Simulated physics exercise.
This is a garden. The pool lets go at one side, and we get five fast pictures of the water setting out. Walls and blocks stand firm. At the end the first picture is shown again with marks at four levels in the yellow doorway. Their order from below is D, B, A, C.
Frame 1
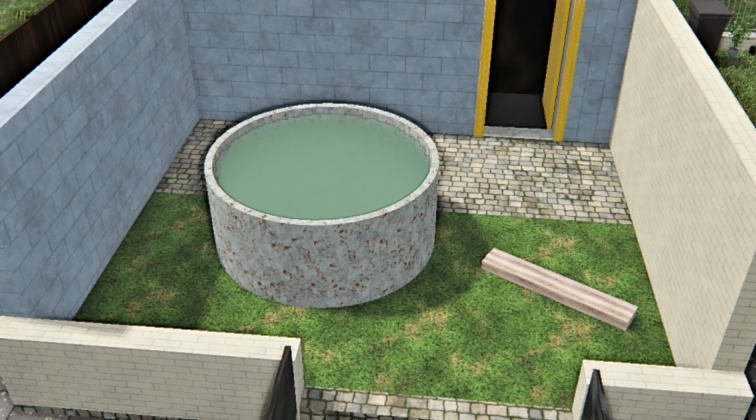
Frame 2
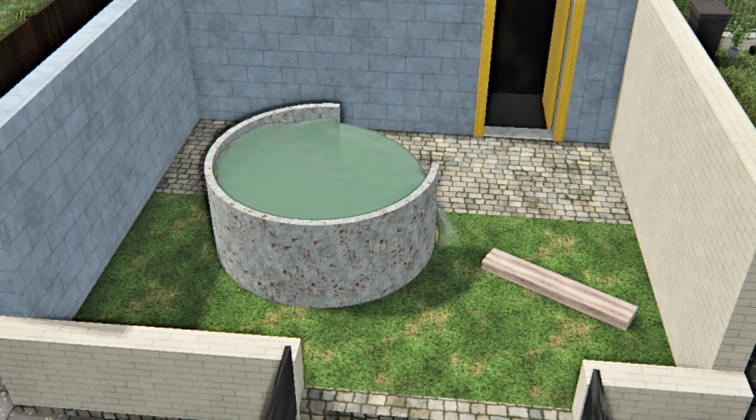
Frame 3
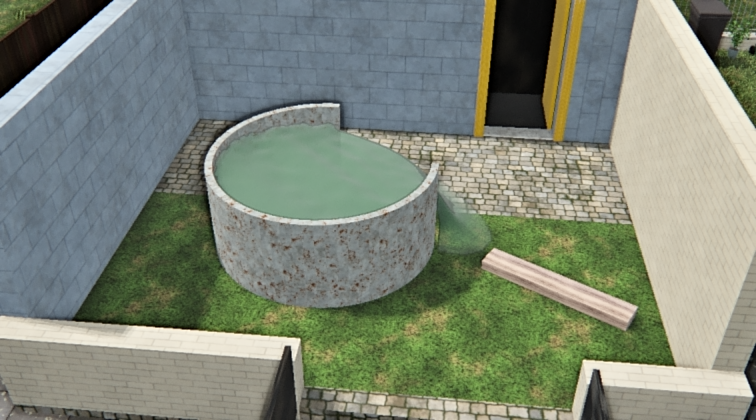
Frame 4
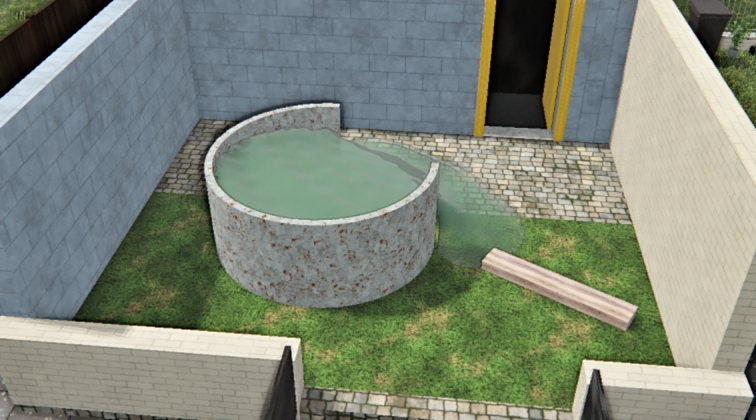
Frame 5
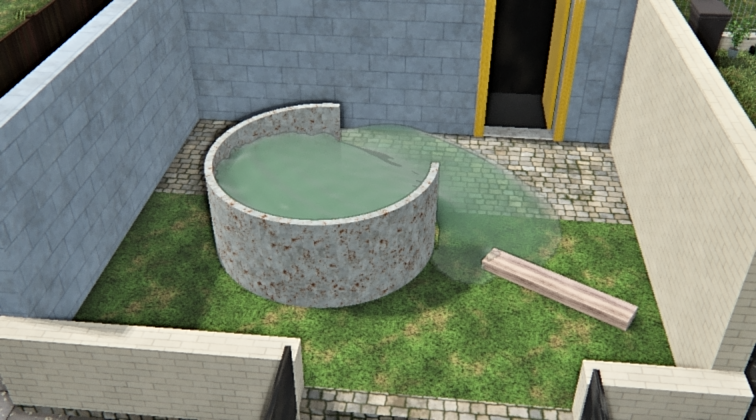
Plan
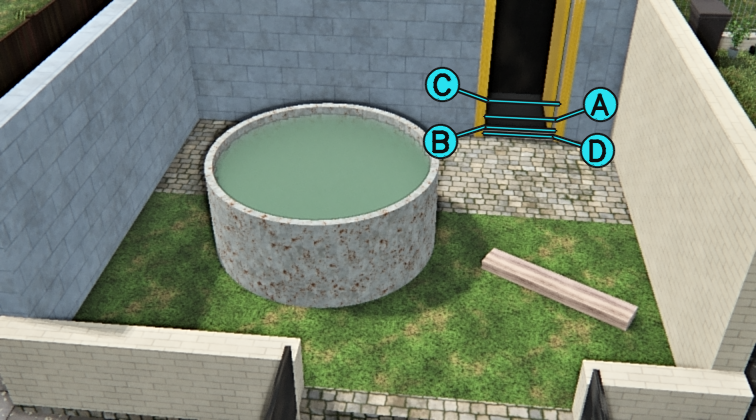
In a walled garden, a round stone pool full of green water suddenly lost the back right part of its wall, and the water poured out, spreading across the paving and grass beside it.
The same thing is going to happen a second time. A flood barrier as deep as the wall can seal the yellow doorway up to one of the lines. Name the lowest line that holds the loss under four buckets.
C will do.
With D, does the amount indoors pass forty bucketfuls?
Yes.
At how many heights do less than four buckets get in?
One of the four.
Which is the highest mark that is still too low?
Mark A.
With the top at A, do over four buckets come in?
Yes, it does.
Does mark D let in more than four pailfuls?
Yes, that goes wrong.
In cyan, A at (520, 118); B at (519, 128); C at (522, 102); D at (518, 135); from the bottom up D, B, A, C.
If A is chosen, about 9 bucketfuls get in.
If B is chosen, dozens of bucketfuls pour in.
If C is chosen, a splash gets over, under a bucket.
If D is chosen, dozens of bucketfuls pour in.
